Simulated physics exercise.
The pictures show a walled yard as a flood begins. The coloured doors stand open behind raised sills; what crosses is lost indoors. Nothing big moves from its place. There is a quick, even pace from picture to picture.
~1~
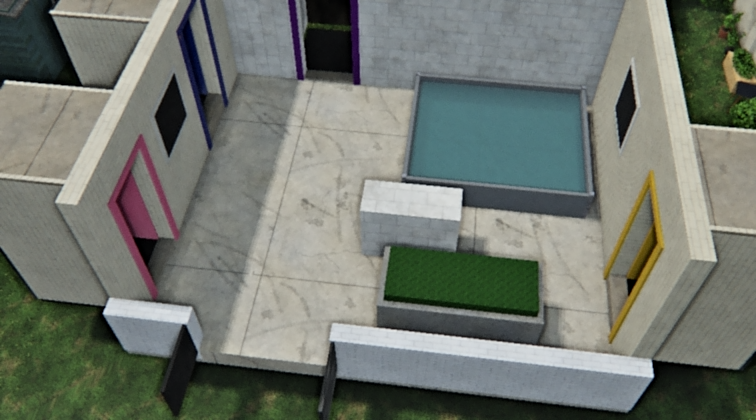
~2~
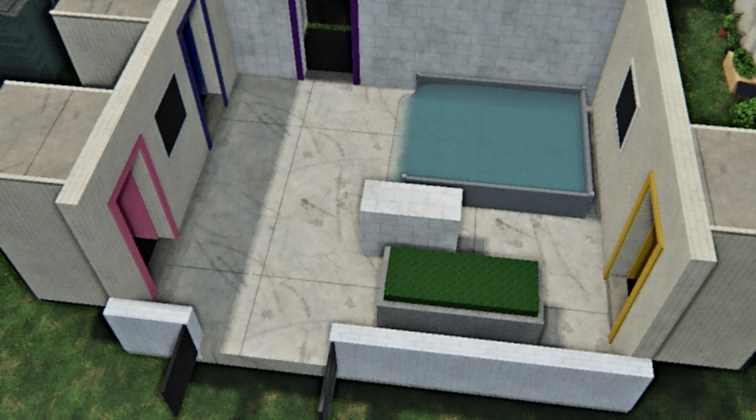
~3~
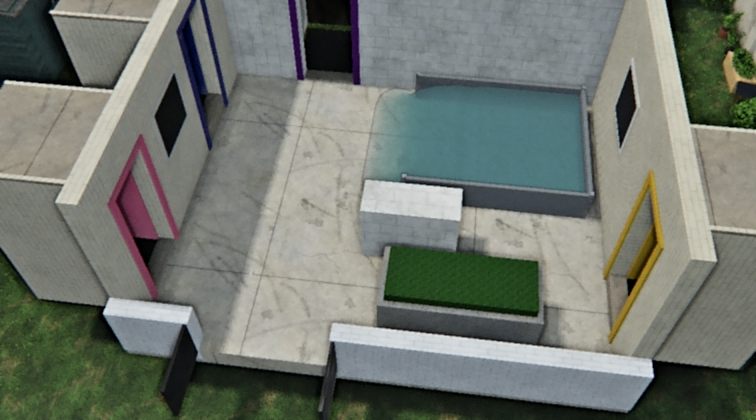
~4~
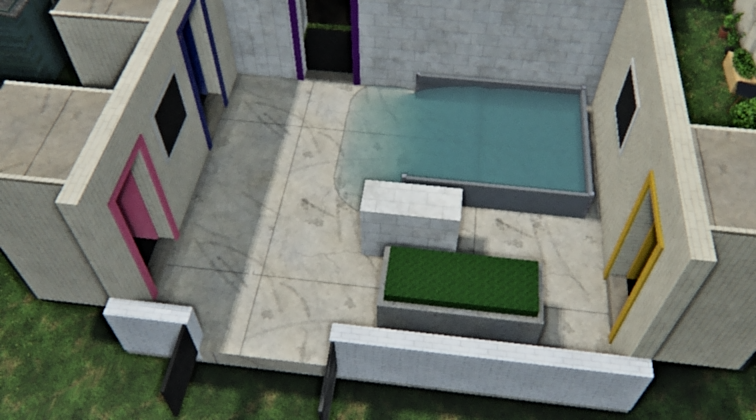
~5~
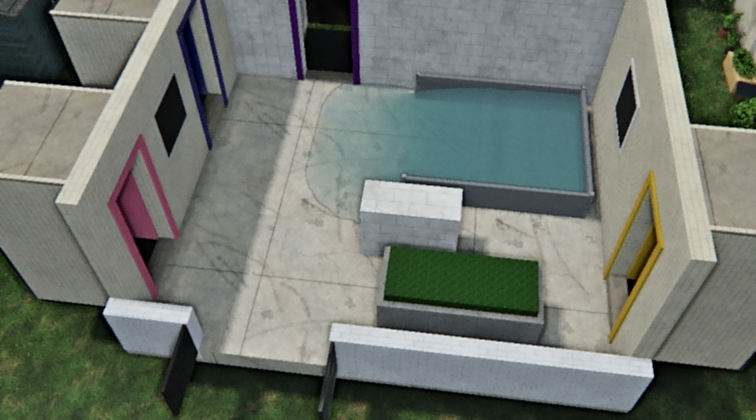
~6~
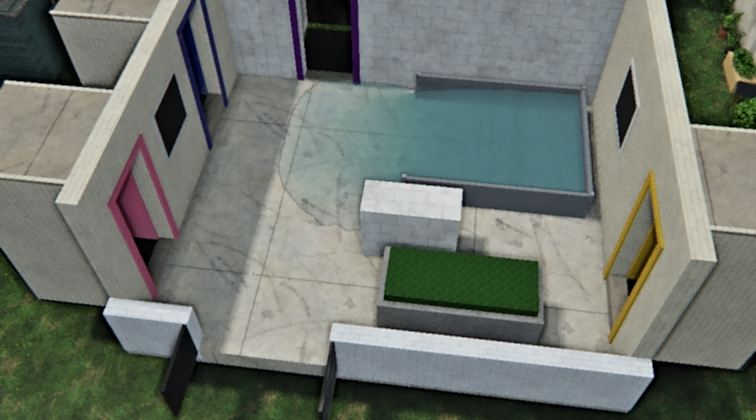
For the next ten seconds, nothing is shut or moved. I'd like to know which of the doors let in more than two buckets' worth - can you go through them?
One by one: The yellow door will be at or under the cap; the purple door will be over the cap; the blue door will be at or under the cap; the pink door will be over the cap.
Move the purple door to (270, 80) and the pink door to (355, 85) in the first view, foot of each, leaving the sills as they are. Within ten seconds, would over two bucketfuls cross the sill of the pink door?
Pink door: Goes past it.
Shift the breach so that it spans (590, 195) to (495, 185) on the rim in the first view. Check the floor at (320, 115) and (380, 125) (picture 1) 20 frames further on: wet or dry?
Note: Point one unreached; point two unreached.
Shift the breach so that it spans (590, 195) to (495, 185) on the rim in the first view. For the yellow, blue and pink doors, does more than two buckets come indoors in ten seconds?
Then: Yellow door floods; blue door holds; pink door is over.
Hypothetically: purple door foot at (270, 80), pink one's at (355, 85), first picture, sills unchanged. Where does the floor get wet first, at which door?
Answer: The pink one.
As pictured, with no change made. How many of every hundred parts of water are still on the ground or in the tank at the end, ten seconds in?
Roughly 64 out of every hundred parts.
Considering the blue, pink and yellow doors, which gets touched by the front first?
That would be the blue door, ahead of the rest.
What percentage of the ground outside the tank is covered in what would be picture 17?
By my count, 50 percent.
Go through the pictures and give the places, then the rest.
In the first frame, still water in the open tank at (498, 134).
In the second frame, the front is at (409, 97), out from the gap at (413, 138).
In the third frame, water pours out at (413, 140) and has run to a hidden place.
In the fourth frame, the front is at (373, 87), out from the gap at (413, 141).
In the fifth frame, water pours out at (413, 141) and has run to (350, 84).
In the sixth frame, the front is at (315, 91), out from the gap at (413, 141).
A moment on, water covers 45 % of the floor; the yellow door not reached, the purple door under two buckets in, the blue door wet at the sill, nothing in, the pink door not reached.
Next, water covers 50 % of the floor; the yellow door not reached, the purple door under two buckets in, the blue door wet at the sill, nothing in, the pink door not reached.
Then, water covers 60 % of the floor; the yellow door not reached, the purple door over two buckets in, the blue door wet at the sill, nothing in, the pink door under two buckets in.
Later, water covers 75 % of the floor; the yellow door not reached, the purple door far over two buckets in, the blue door wet at the sill, nothing in, the pink door over two buckets in.
In the end, water covers 95 % of the floor; the yellow door wet at the sill, nothing in, the purple door far over two buckets in, the blue door wet at the sill, nothing in, the pink door far over two buckets in.
